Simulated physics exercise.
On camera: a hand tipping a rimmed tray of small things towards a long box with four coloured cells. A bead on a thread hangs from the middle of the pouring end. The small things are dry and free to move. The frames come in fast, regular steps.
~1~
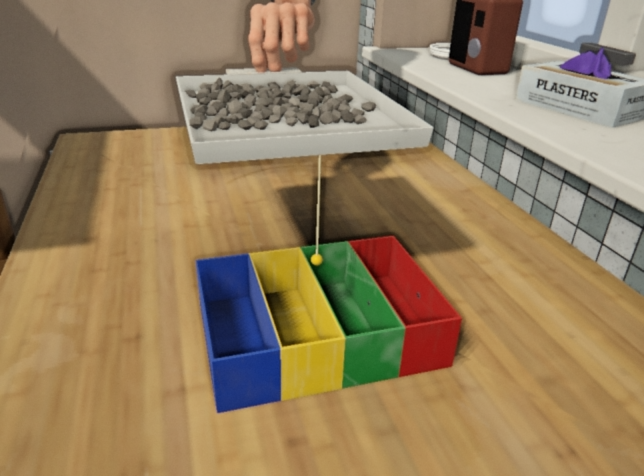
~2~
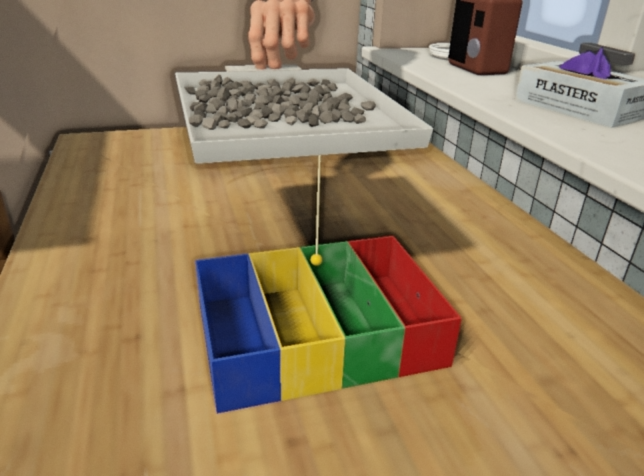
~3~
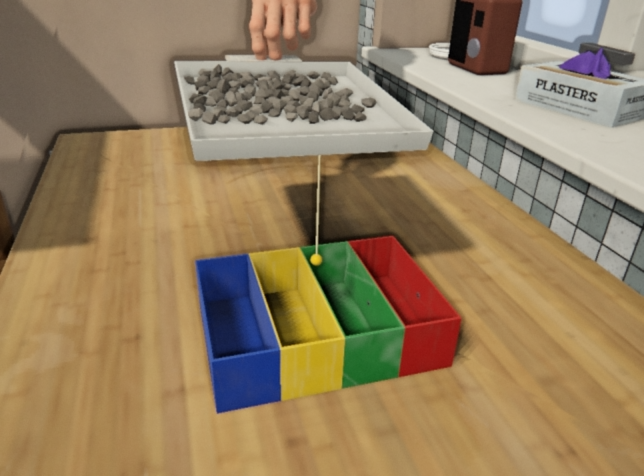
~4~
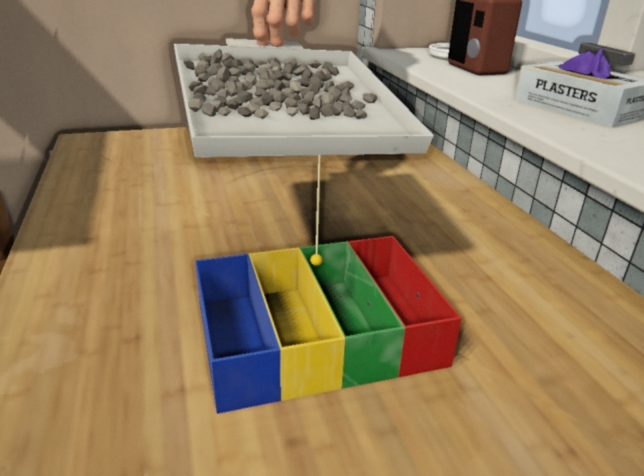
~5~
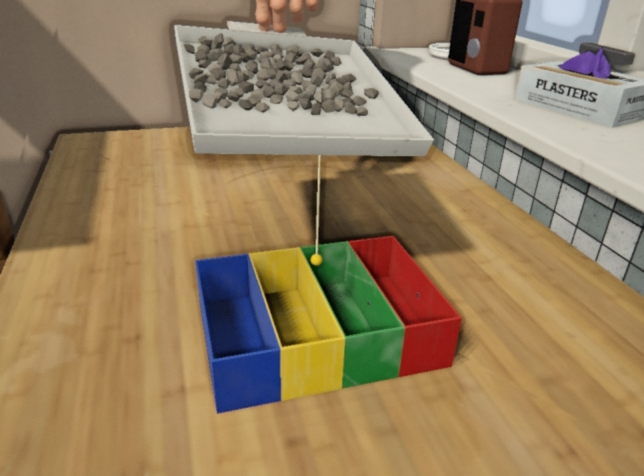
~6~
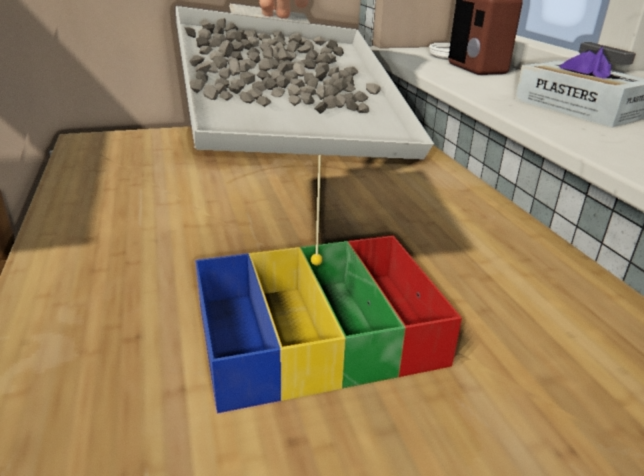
A tray of gravel tilts gradually above four coloured cells, its front right corner lowest.
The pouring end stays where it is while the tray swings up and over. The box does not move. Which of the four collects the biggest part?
The red one ends fullest.
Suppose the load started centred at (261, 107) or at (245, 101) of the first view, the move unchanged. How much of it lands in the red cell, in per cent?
About 50 and 40 per cent.
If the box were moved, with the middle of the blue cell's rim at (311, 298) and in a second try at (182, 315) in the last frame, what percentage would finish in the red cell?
First some 10, then 30 per cent.
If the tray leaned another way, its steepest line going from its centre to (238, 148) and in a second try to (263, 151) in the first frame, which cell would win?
The first try: The blue cell. The second: That blue cell.
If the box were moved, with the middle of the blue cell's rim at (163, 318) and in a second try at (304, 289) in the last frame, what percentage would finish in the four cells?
First some 20, then 100 per cent.
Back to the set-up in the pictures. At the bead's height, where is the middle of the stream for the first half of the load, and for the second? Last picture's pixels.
Around (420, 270) and then (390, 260).
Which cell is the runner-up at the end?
The runner-up: The green cell.
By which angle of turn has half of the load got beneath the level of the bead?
Near 95 degrees.
Just after the last frame, tray tipped steeply; almost all on the tray; about a tenth falling or outside the box.
A moment on, tray tipped right over; roughly a quarter on the tray; roughly a third in the red cell; about a tenth in the green cell; just a few in the yellow cell; roughly a quarter falling or outside the box.
Further on, tray tipped past a quarter turn; roughly half in the red cell; roughly a quarter in the green cell; just a few in the yellow cell; roughly a quarter falling or outside the box.
When it is over, tray tipped past a quarter turn; roughly half in the red cell; roughly a quarter in the green cell; just a few in the yellow cell; not one in the blue cell; roughly a quarter outside the box.
